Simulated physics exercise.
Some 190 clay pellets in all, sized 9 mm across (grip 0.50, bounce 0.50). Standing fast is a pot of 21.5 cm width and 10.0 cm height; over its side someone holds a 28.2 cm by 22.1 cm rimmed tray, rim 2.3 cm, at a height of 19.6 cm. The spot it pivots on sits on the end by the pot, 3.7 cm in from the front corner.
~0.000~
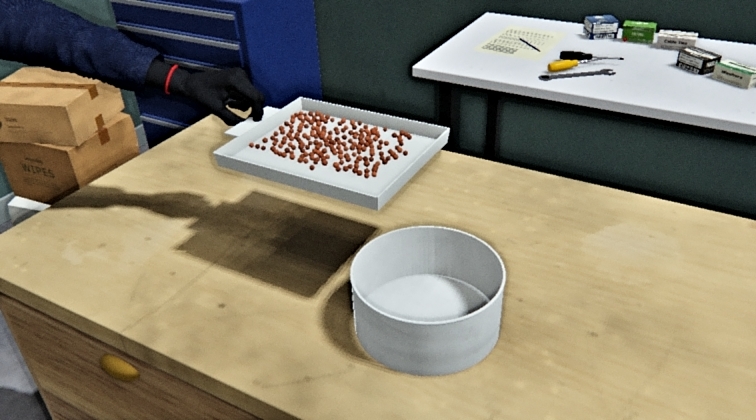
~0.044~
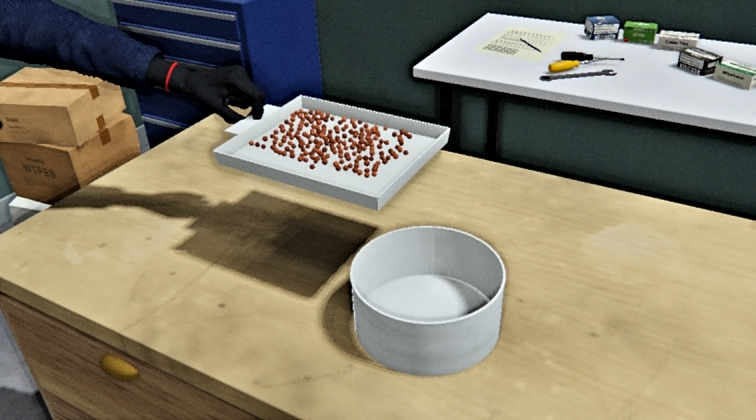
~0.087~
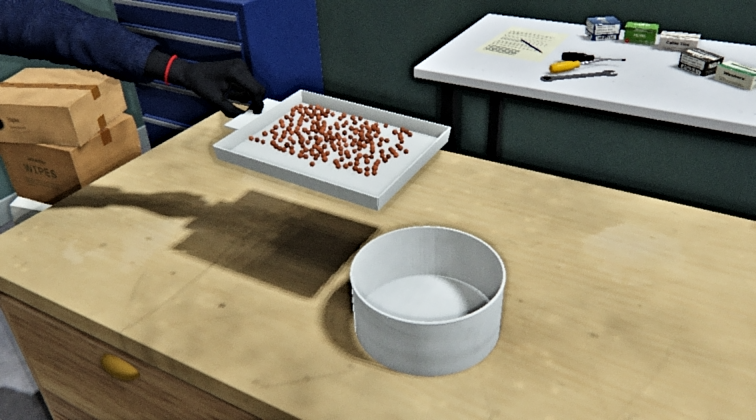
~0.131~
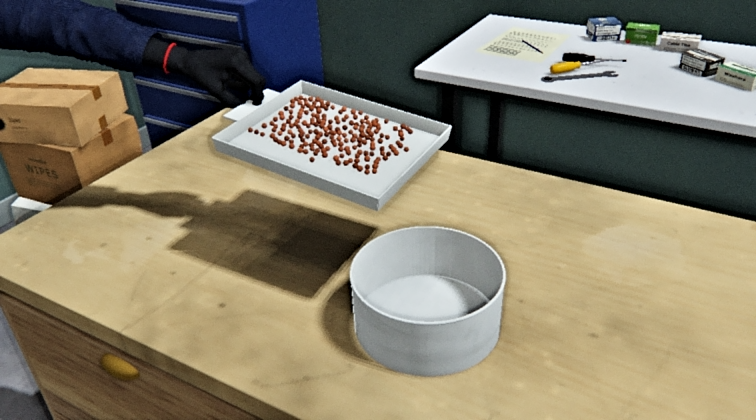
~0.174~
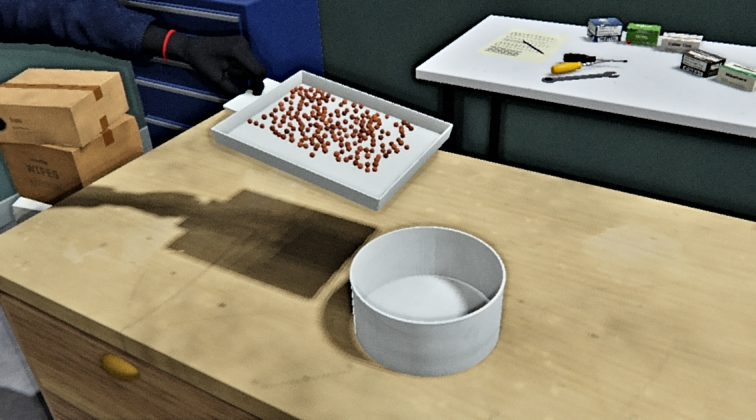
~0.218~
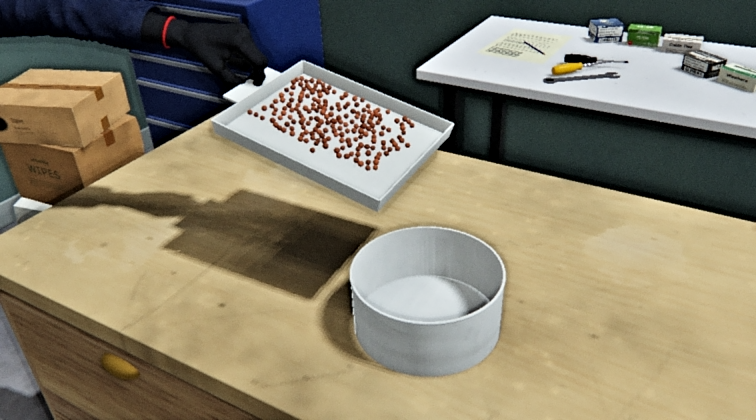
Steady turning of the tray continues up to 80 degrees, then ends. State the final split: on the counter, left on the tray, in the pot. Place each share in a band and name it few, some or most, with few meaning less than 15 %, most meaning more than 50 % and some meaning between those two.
In the end: Counter few, tray most, pot some.
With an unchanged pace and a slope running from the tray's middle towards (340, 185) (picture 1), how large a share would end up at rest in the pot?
Around 30 percent of them.
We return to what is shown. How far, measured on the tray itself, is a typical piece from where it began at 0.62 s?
About 11 cm.
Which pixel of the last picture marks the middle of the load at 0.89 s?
At about (405, 170).
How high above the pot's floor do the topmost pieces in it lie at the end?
Roughly 1.0 cm up.
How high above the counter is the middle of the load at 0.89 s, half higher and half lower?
I'd put it near 22 cm.
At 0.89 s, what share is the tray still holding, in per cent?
About 90% of the load.
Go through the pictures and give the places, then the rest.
The first frame shows tray tilt 0 degrees, front corners at (216, 152) and (377, 196); middle of the pieces at (334, 143); pot at (427, 270).
The second frame shows tray tilt 1 degrees, front corners at (216, 150) and (377, 196); middle of the pieces at (334, 142).
The third frame shows tray tilt 3 degrees, front corners at (216, 145) and (377, 196); middle of the pieces at (334, 139).
The fourth frame shows tray tilt 6 degrees, front corners at (215, 137) and (378, 197), lowest corner right front; middle of the pieces at (334, 133).
The fifth frame shows tray tilt 9 degrees, front corners at (214, 128) and (378, 198), lowest corner right front; middle of the pieces at (334, 127).
The sixth frame shows tray tilt 13 degrees, front corners at (214, 120) and (379, 199), lowest corner right front; middle of the pieces at (335, 122); pot at (427, 270). The tray's pace is about 80 degrees a second.
After 0.62 s, tilt 45 degrees; the tray holds 100 %, the pot 0 %.
After 0.89 s, tilt 67 degrees; the tray holds 90 %, the pot 0 %.
After 1.26 s, tilt 80 degrees; the tray holds 75 %, the pot 25 %.
In the end, at 2.1 s, counter 0 %, tray 75 %, pot 25 %.
